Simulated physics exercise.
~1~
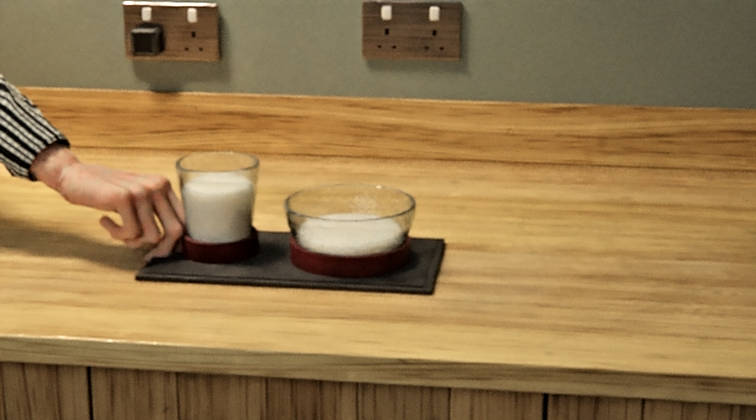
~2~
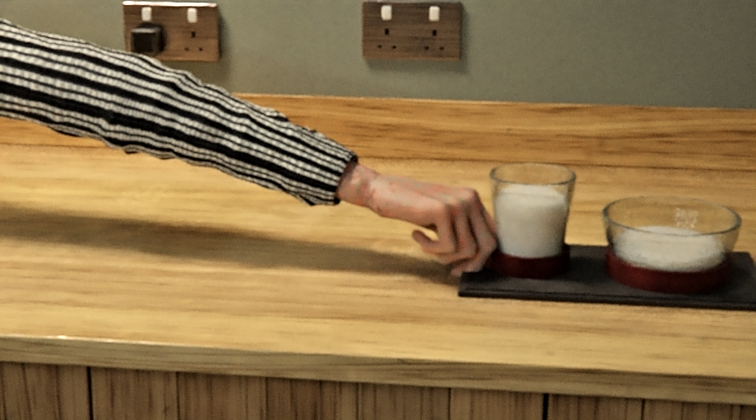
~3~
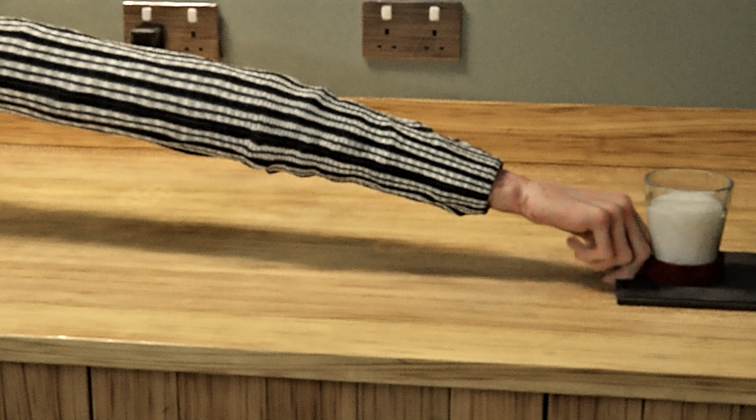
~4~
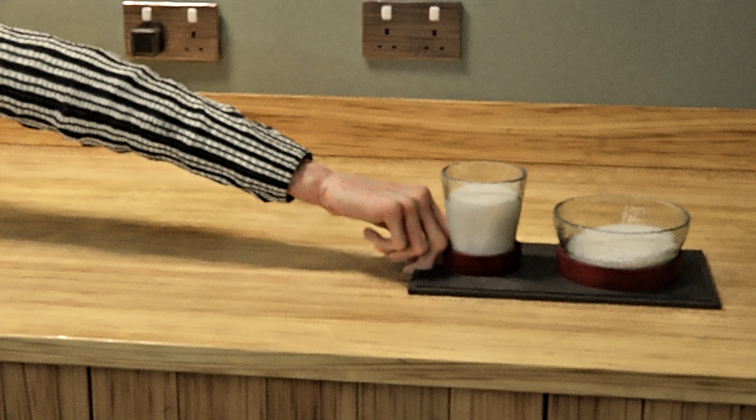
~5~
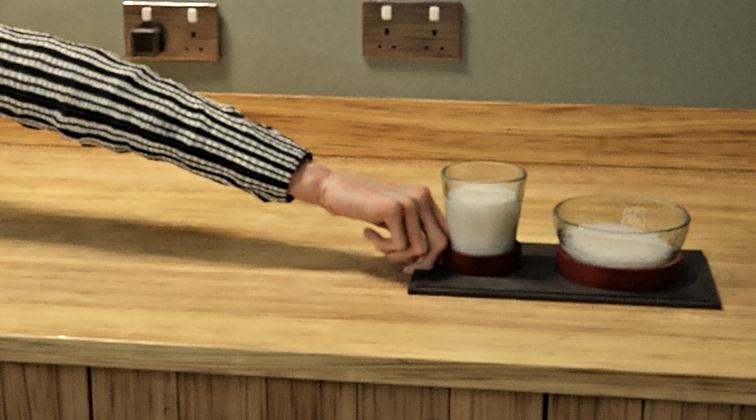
In the video, a hand in a striped sleeve pushes a dark tray holding a glass tumbler and a glass bowl of white liquid rightward along a wooden counter, then draws it partway back left, where it rests with both vessels upright and still holding the liquid.
